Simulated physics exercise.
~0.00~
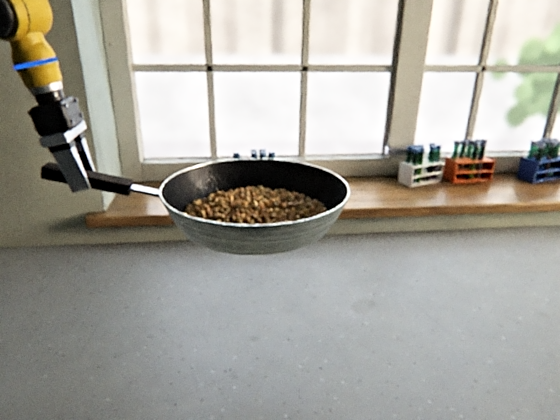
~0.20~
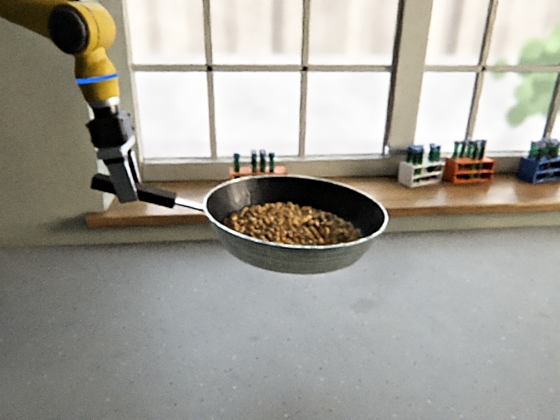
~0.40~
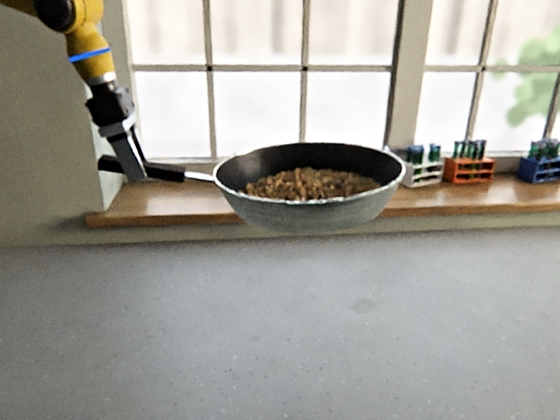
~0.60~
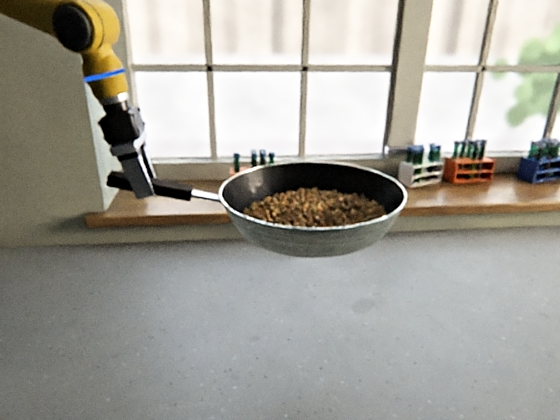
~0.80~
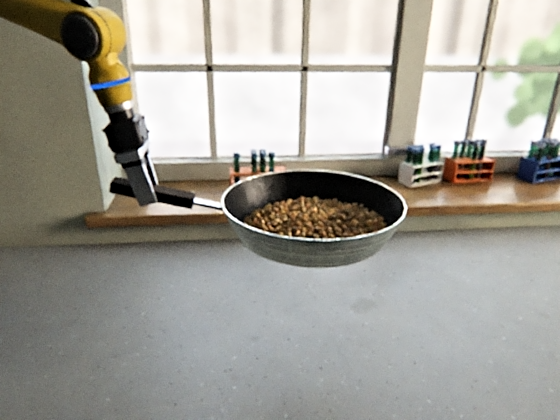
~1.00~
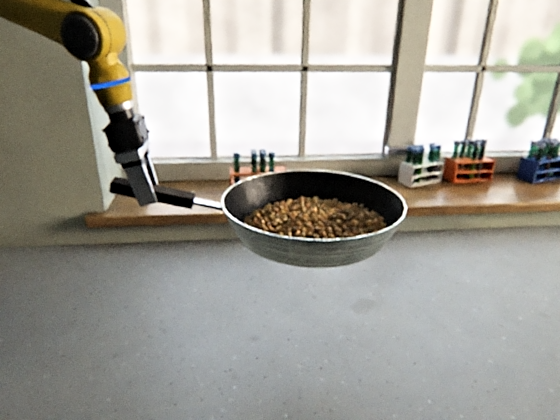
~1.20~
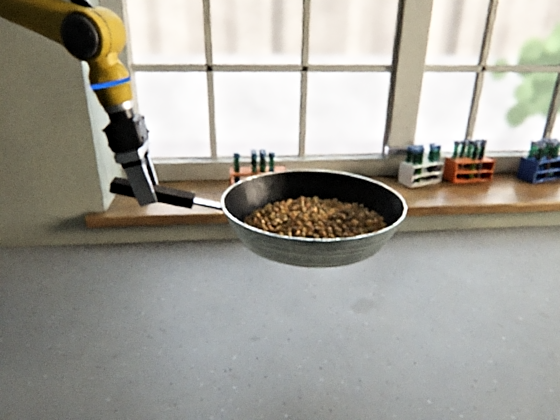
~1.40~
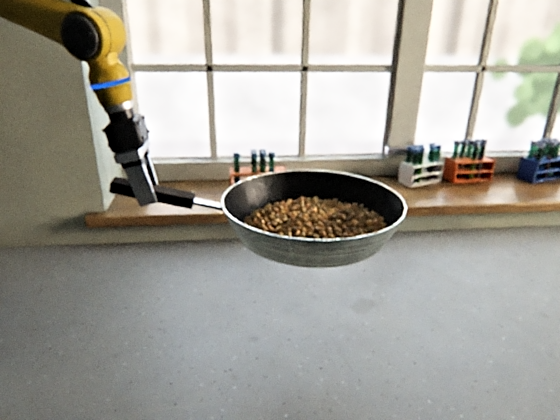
By a window, a robot arm moves a pan of chickpeas right, then holds it still.
